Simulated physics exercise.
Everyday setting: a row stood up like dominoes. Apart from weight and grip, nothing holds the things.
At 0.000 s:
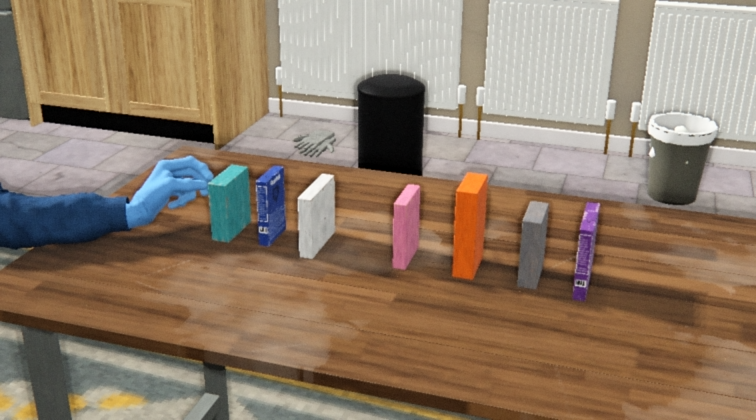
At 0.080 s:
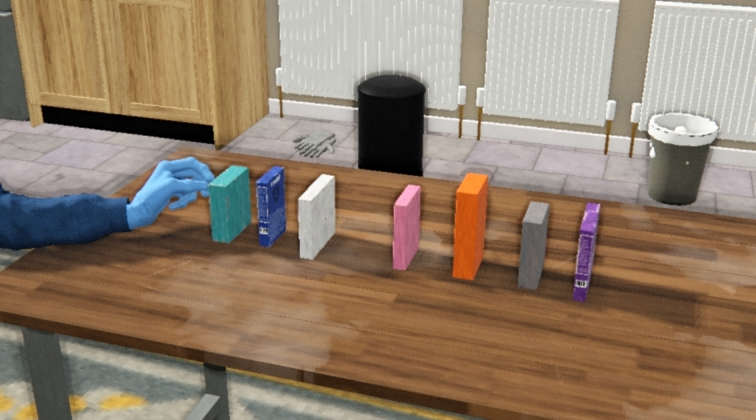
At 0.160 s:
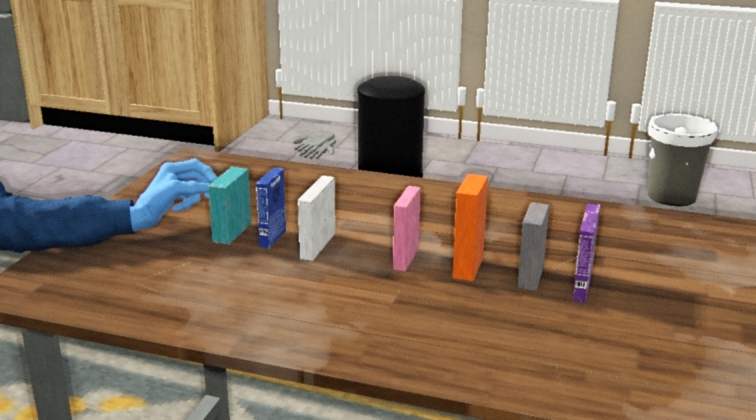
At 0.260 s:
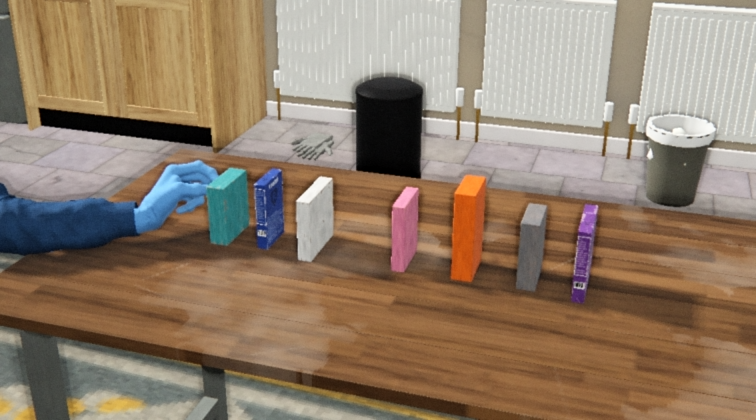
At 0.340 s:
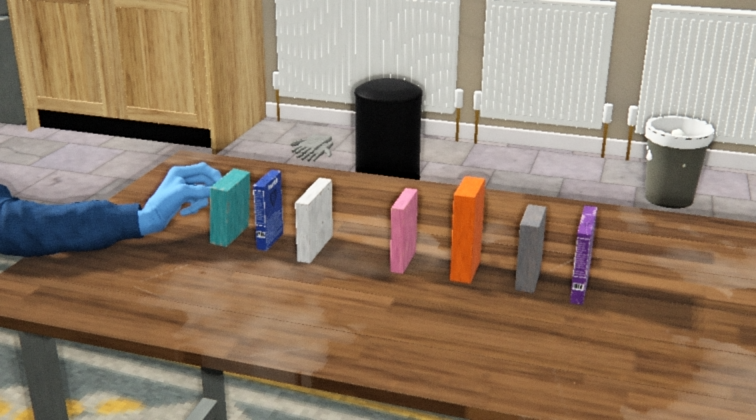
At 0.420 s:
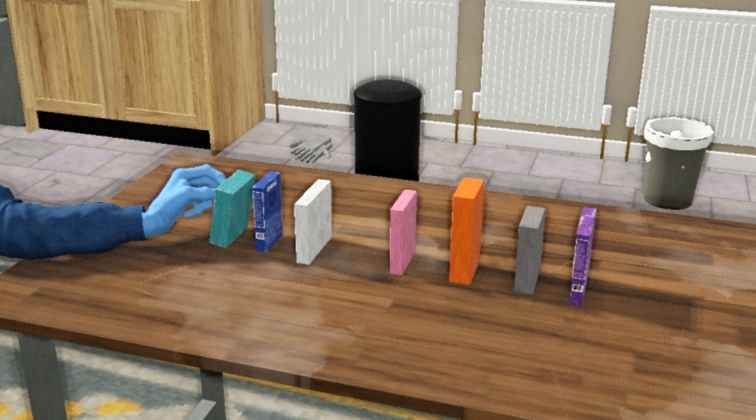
A blue-gloved hand in a dark blue sleeve reaches in from the left over a wooden table, seen from slightly above, with cabinets, white radiators and two bins behind. Seven upright pieces stand in a row from left to right: turquoise, blue, white, pink, orange, grey and purple. The hand rests at the turquoise board, then pushes it into a slight rightward lean, while the view drifts very slightly.
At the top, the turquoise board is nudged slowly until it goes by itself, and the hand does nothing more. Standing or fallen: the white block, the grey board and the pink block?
The white block is going to fail to stay up, the grey board is going to manage to stay up, the pink block is going to manage to stay up.
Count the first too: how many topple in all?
That adds up to 3 in total.
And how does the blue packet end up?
Well, the blue packet tumbles.
After 0.82 s, turquoise board 63° over; white block turned 20° from how it was put near (325, 223); blue packet turned 48° from how it was put.
After 0.92 s, turquoise board 74° over; white block on its side near (353, 249); blue packet turned 74° from how it was put.
In the end (1.6 s), toppled on the table, blue packet and white block; the other 3 unmoved. At the end, from the last picture's camera, white block near (355, 250), grey board near (530, 250).
